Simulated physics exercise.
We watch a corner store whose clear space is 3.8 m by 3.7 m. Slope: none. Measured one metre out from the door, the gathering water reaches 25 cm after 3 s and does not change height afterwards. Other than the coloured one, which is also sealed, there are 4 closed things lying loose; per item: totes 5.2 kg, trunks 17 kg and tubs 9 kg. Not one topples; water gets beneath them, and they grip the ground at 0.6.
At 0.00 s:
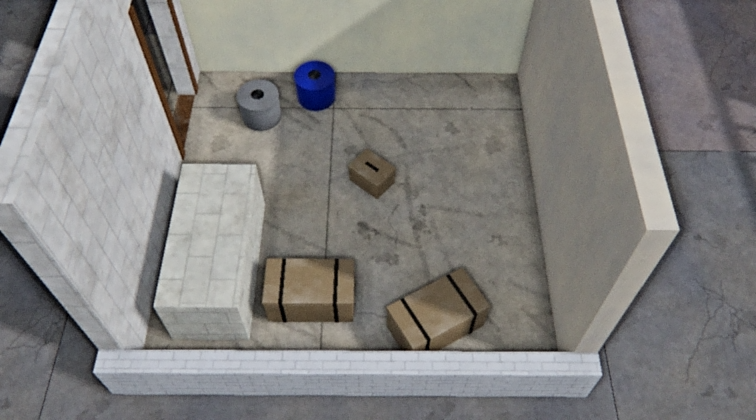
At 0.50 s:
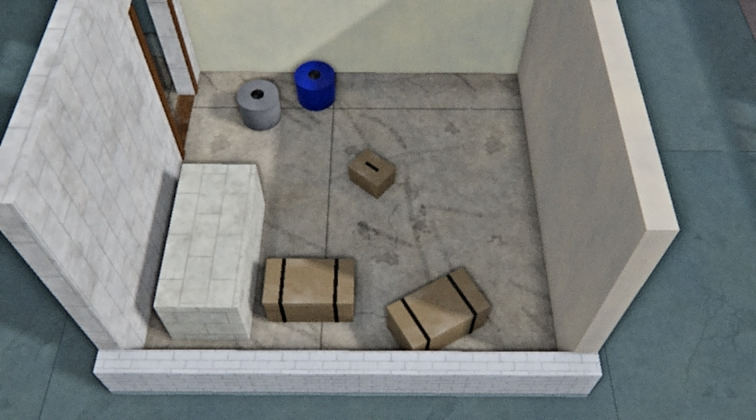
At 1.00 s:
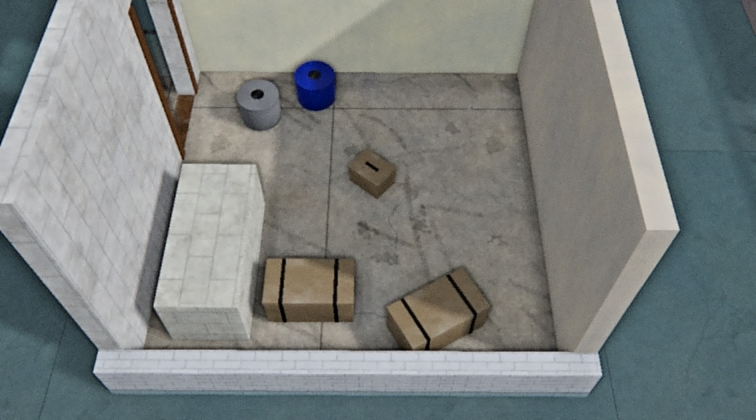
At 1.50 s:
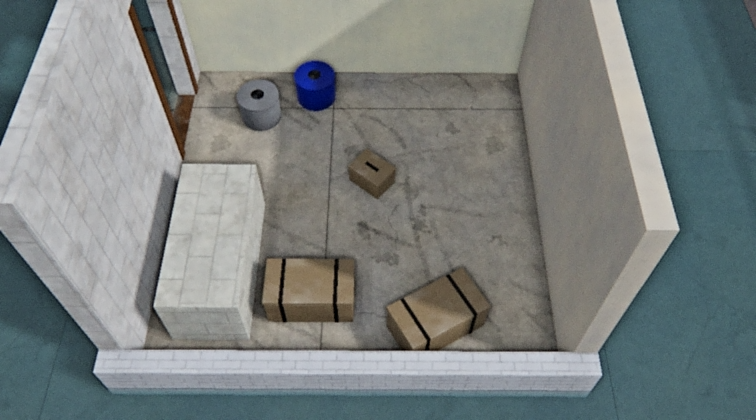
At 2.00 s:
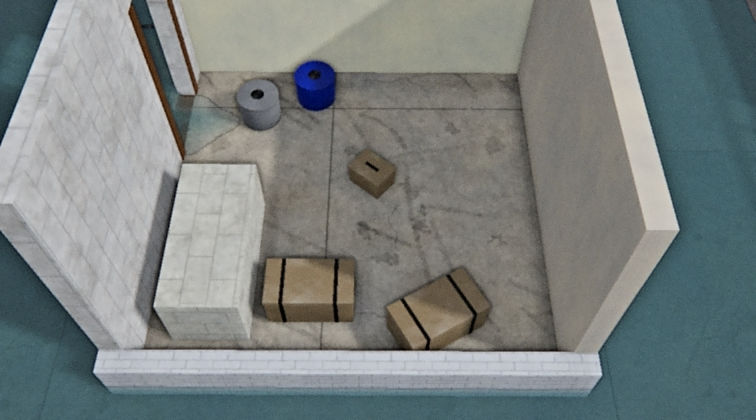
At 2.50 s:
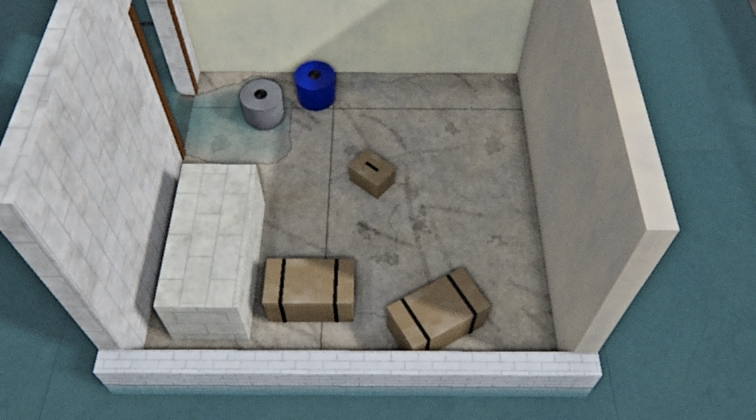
A small walled room with a cracked grey concrete floor is seen from high above, with a doorway at the upper left. A white block stands at the left, two black-strapped brown trunks lie near the front, a small brown box sits mid-floor, and grey and blue tubs stand at the back. Teal water covers the ground outside, then spreads in through the doorway around the grey tub, which barely shifts, while the camera stays still.
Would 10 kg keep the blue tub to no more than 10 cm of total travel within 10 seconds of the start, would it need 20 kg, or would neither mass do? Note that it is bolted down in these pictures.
I'd wager no choice works.
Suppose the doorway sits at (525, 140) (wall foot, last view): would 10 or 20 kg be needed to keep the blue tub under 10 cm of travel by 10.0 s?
Then no mass works.
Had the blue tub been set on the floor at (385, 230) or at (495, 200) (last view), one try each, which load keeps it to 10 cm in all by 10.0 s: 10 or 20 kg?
First try the heavier suffices, second try none suffices.
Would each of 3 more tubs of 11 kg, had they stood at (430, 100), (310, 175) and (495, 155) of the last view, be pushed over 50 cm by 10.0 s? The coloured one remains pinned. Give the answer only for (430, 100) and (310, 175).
The first comes out above the threshold, the second above the threshold.
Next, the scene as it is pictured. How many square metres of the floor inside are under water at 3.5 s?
That flooded area is roughly 4.0 m2.
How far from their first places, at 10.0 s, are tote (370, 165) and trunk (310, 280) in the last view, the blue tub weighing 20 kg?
Respectively 200 and 50 cm.
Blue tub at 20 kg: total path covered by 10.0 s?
Total distance: Near 120 cm.
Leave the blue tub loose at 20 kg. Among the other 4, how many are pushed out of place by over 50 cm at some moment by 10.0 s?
3.
After 3.5 s the blue tub would be 5 cm from its start with 10 kg and 0 cm from its start with 20 kg; 5 cm of water round it then.
After 4.5 s the blue tub would be 96 cm from its start with 10 kg and 43 cm from its start with 20 kg; 7 cm of water round it then.
After 7.0 s the blue tub would be 206 cm from its start with 10 kg and 70 cm from its start with 20 kg; 7 cm of water round it then.
After 10.0 s the blue tub would be 291 cm from its start with 10 kg and 116 cm from its start with 20 kg; 11 cm of water round it then.
